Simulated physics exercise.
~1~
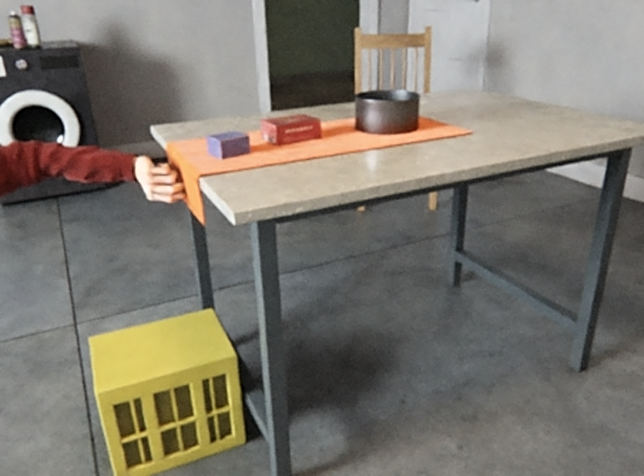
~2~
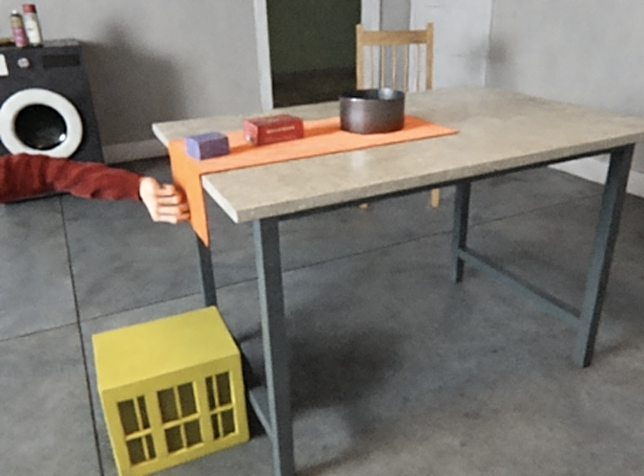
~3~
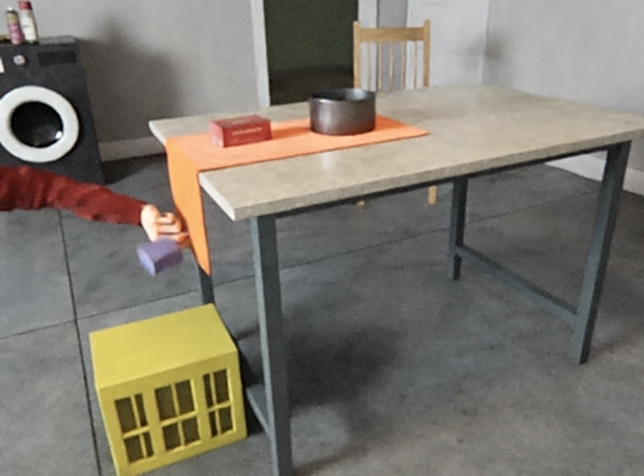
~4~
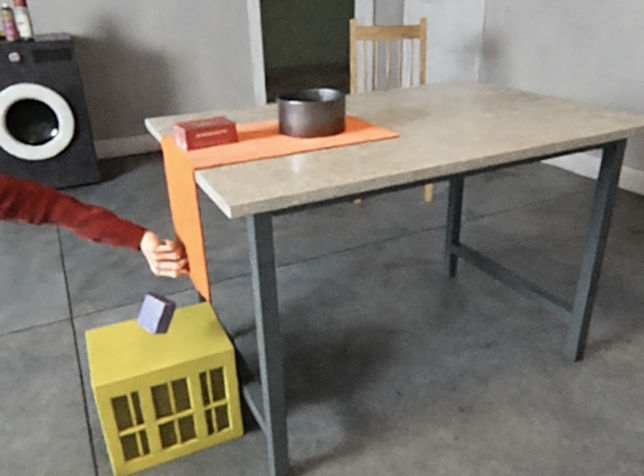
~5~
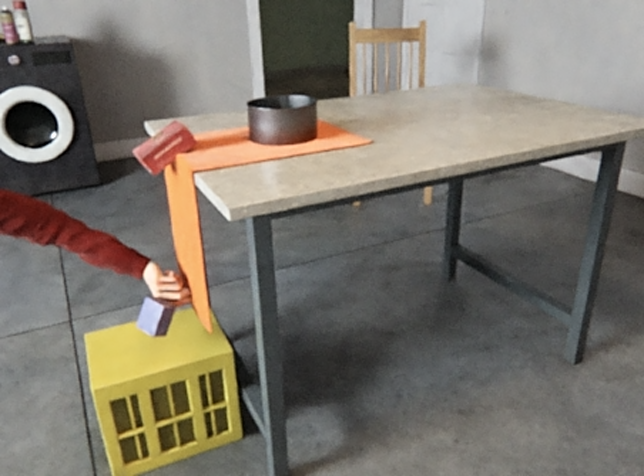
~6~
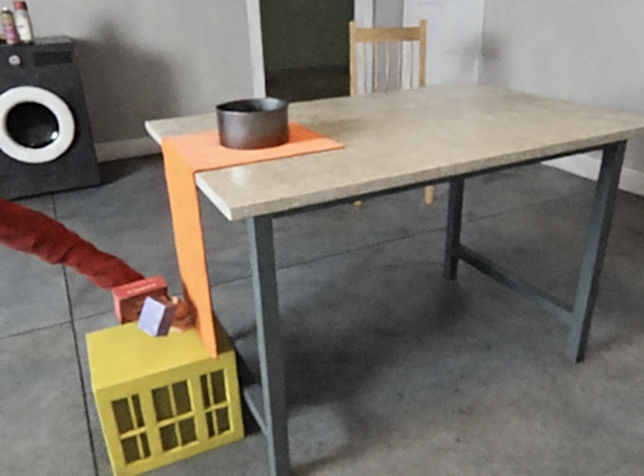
An arm in a dark red sleeve reaches in from the left and grips an orange cloth on a pale table with grey legs, seen from slightly above in a grey room with a washing machine and a wooden chair behind. A blue-purple block, a red packet and a dark pot sit on the cloth, and a yellow crate stands below. The hand pulls the cloth down over the left end, carrying everything leftward. The block tumbles off towards the crate, then the packet tips over the edge and drops. Finally the hem reaches the crate, both fallen things are down beside the hand, and the pot remains on the table.
